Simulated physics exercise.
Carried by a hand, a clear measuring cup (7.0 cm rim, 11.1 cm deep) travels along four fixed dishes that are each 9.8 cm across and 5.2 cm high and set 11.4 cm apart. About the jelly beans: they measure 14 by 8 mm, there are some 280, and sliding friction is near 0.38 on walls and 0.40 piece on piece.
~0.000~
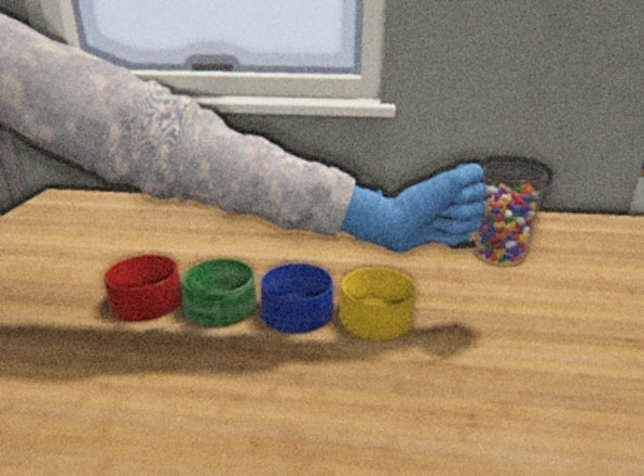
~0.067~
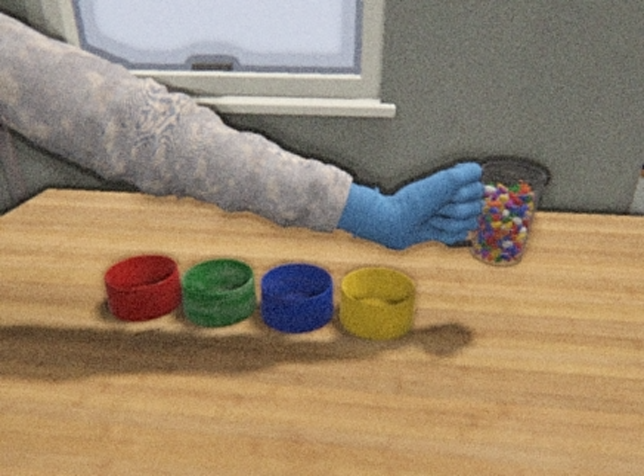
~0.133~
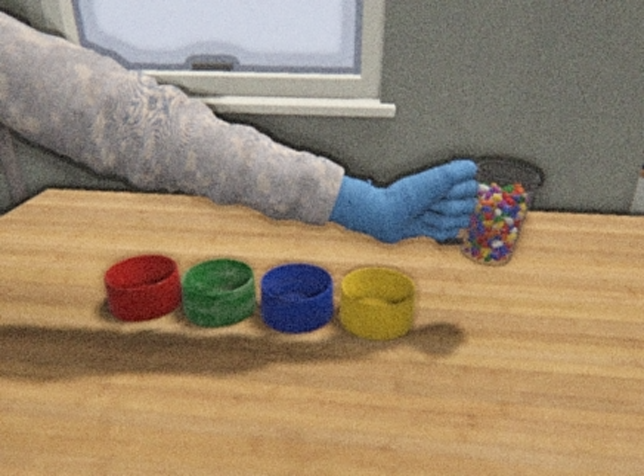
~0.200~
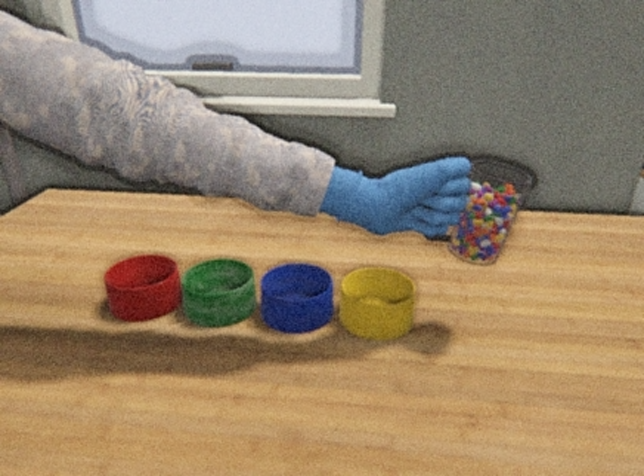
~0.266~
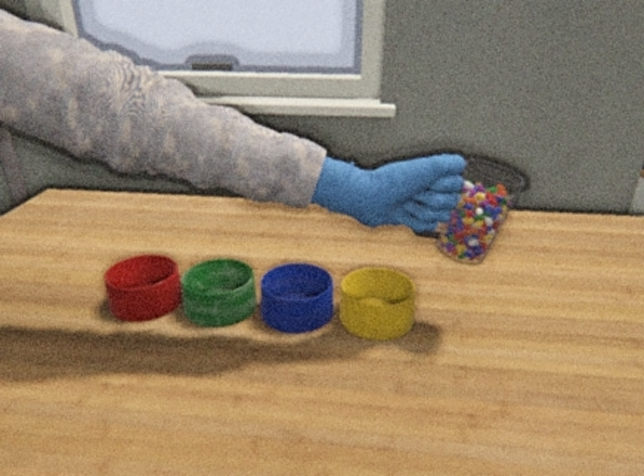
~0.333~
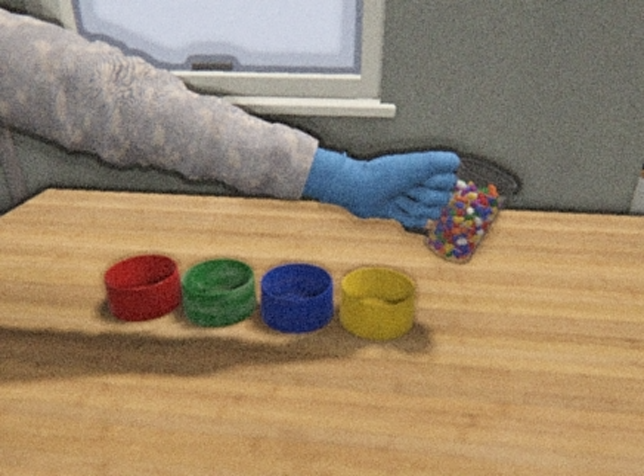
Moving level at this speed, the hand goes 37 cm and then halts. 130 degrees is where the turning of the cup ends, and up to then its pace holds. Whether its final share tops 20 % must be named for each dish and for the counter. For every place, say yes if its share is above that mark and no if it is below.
Red: No, blue: Yes, green: No, yellow: No, counter: No.
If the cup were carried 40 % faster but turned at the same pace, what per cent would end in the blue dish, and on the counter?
Blue: 70; counter: 30.
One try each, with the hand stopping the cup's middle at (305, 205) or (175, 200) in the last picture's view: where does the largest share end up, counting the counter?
The largest share ends at yellow first and at blue second.
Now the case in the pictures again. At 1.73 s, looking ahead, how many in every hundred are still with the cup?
About 75 percent of the load.
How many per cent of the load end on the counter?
The answer is roughly 10 per cent.
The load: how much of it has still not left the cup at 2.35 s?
Some 0 %.
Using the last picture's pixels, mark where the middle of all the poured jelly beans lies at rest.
Once everything settles, the centre is around (297, 297).
After 1.17 s, tilt 76 degrees; cup holds 100 %.
After 1.73 s, tilt 114 degrees; cup holds 75 %, blue 10 %, yellow 5 %.
After 2.35 s, tilt 130 degrees; cup holds 0 %, blue 85 %, yellow 5 %.
By 3.2 s all is still; red 0 %, blue 85 %, green 0 %, yellow 5 %, counter 10 %.
